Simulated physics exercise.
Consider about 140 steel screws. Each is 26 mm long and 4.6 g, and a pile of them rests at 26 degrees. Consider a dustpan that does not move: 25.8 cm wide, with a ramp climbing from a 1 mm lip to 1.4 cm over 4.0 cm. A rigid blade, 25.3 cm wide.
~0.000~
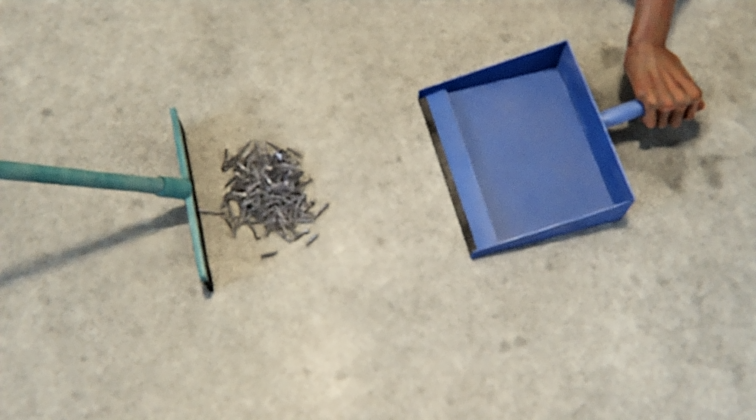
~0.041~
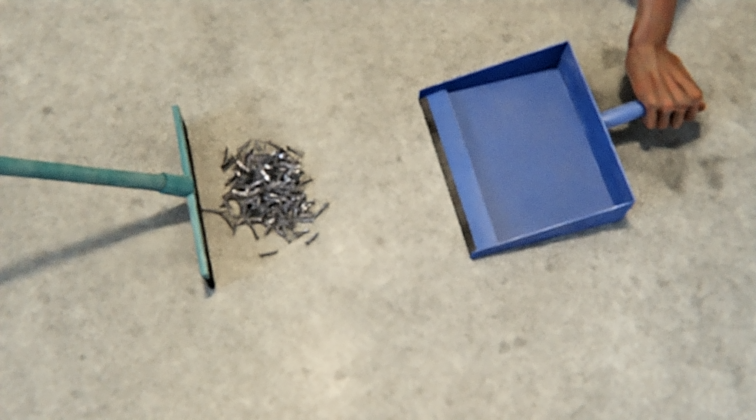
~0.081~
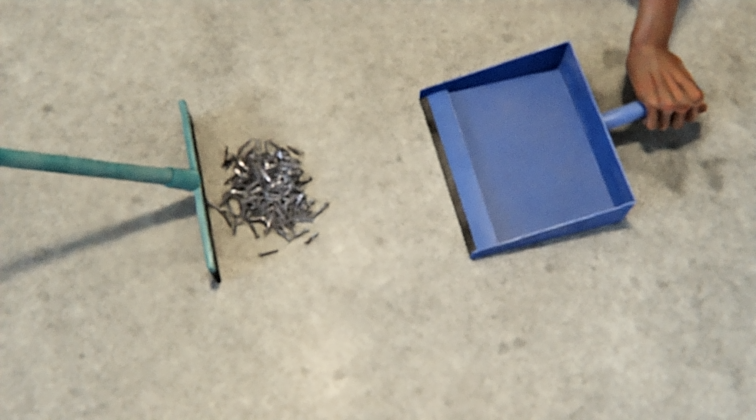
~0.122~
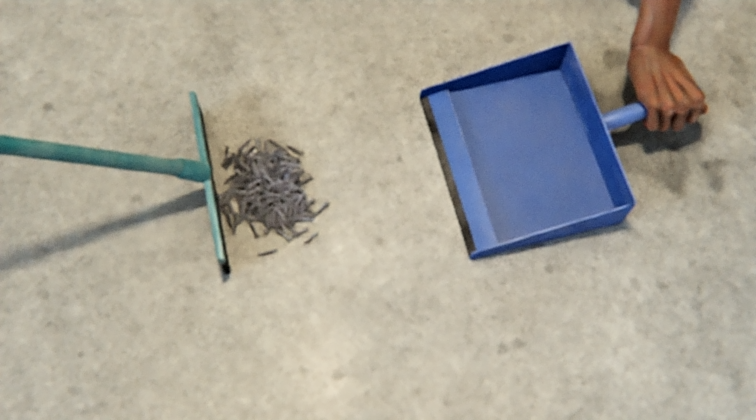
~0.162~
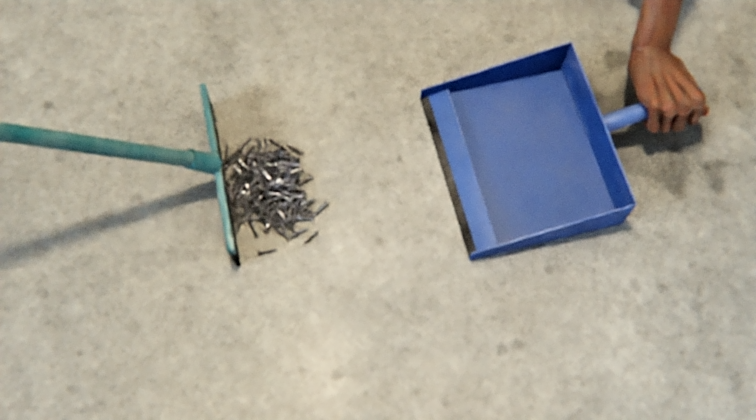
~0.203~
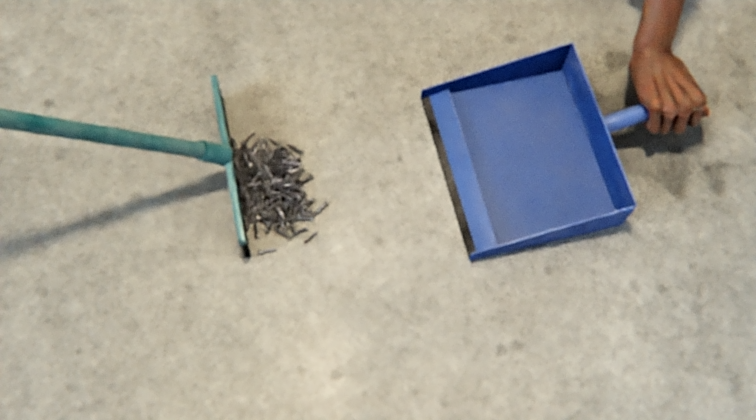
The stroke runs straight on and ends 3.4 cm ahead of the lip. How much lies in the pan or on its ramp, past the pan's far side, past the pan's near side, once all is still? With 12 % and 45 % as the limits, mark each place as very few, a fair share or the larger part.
My call: Pan: Very few; far side: A fair share; near side: Very few.
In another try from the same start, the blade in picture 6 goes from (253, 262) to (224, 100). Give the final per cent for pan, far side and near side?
Final per cent - pan 25, far 0, near 0.
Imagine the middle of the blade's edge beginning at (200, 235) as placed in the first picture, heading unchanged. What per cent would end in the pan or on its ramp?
Some 10 per cent.
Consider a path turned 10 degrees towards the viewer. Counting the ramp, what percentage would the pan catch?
It would be near 15 per cent.
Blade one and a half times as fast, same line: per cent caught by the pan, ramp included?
It would come to roughly 10 percent.
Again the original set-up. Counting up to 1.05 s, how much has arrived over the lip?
By that time, around 5 percent.
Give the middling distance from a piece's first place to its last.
That distance is close to 24 cm.
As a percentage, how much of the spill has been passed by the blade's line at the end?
Roughly 25 percent of it.
After 0.51 s, middle of the blade 17 cm from the lip; 0 % over the lip, far side 15 %, near side 0 %.
After 0.72 s, middle of the blade 9 cm from the lip; 0 % over the lip, far side 30 %, near side 0 %.
After 1.05 s, middle of the blade 4 cm from the lip; 5 % over the lip, far side 40 %, near side 0 %.
In the end, at 1.7 s, pan 5 %, far side 40 %, near side 0 %, in front of the lip or behind the blade 55 %.
